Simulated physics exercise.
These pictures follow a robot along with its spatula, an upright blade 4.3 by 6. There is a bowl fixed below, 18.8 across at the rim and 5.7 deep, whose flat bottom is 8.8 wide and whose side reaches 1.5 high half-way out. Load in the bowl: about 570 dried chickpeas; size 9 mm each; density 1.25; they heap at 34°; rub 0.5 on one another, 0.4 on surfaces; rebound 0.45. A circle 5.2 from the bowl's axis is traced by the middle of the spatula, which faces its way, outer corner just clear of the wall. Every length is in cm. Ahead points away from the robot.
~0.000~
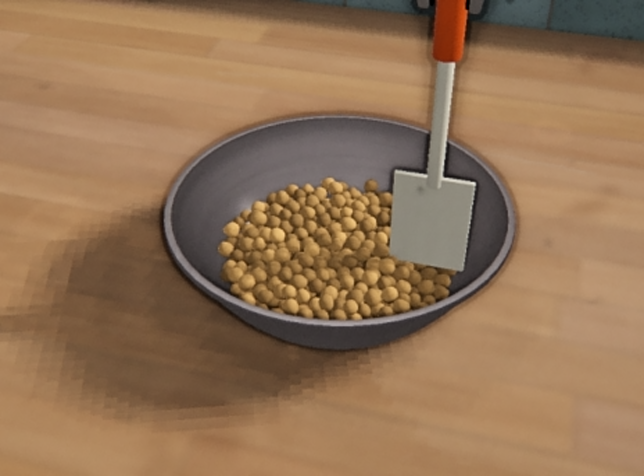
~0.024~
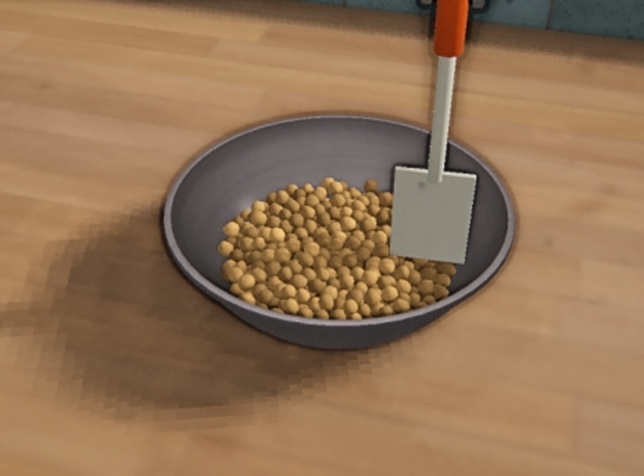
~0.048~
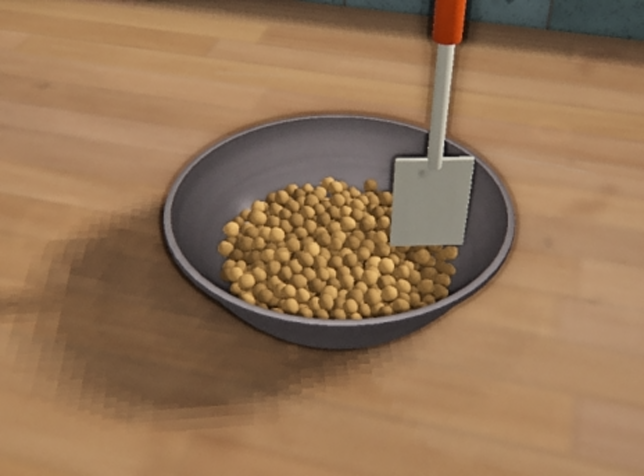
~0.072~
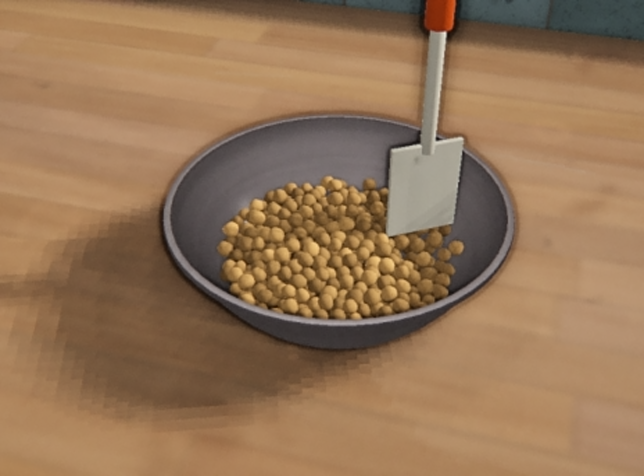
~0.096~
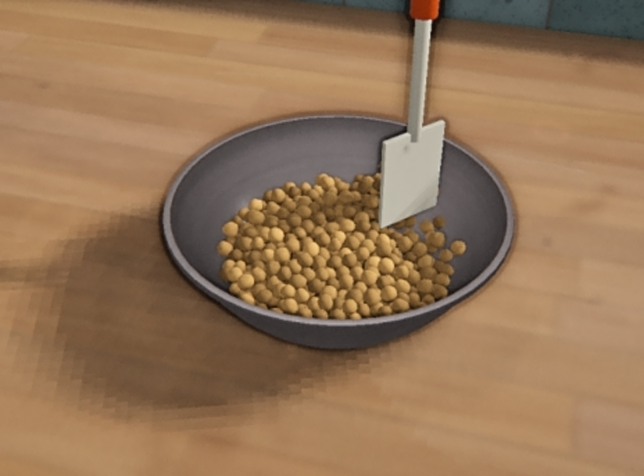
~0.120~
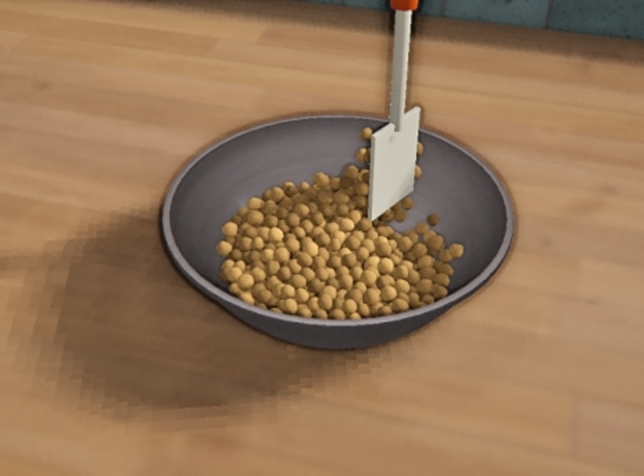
The clip shows a spatula with an orange handle in a gray bowl of chickpeas on a wooden surface, moving from the right side toward the back while turning its blade and pushing some chickpeas up near the rear wall.
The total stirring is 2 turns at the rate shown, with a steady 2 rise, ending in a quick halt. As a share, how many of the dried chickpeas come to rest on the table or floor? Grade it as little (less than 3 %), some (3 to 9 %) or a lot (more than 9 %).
Grade: Some, 3 to 9 %.
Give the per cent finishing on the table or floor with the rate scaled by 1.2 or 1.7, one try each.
Roughly 10 and 10 per cent.
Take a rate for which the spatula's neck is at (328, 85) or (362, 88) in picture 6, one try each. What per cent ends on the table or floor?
So, roughly 10 percent the first time and 10 percent the second.
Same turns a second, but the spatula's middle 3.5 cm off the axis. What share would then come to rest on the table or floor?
Then about 0 per cent.
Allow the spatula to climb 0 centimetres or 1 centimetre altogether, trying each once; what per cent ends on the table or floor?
Estimates: 20 % and 5 %.
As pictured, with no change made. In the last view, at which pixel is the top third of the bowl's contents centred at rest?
Estimated centre: (339, 256).
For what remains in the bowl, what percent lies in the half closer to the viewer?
Close to 55 in a hundred.
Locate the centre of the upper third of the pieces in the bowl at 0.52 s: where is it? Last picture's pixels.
The top third is centred near (346, 271) in the last picture.
After 0.52 s, 322° round, highest piece 7 above the table; 547 in the bowl, 15 on the table or floor, 8 in flight or on the tool.
After 0.91 s, 219° round, highest piece 4 above the table; 544 in the bowl, 26 on the table or floor.
After 1.31 s, 0° round, highest piece 4 above the table; 544 in the bowl, 26 on the table or floor.
After 2.01 s, 0° round, highest piece 4 above the table; 544 in the bowl, 26 on the table or floor.
At rest, 544 in the bowl, 26 on the table or floor. That is 5 % on the table or floor.
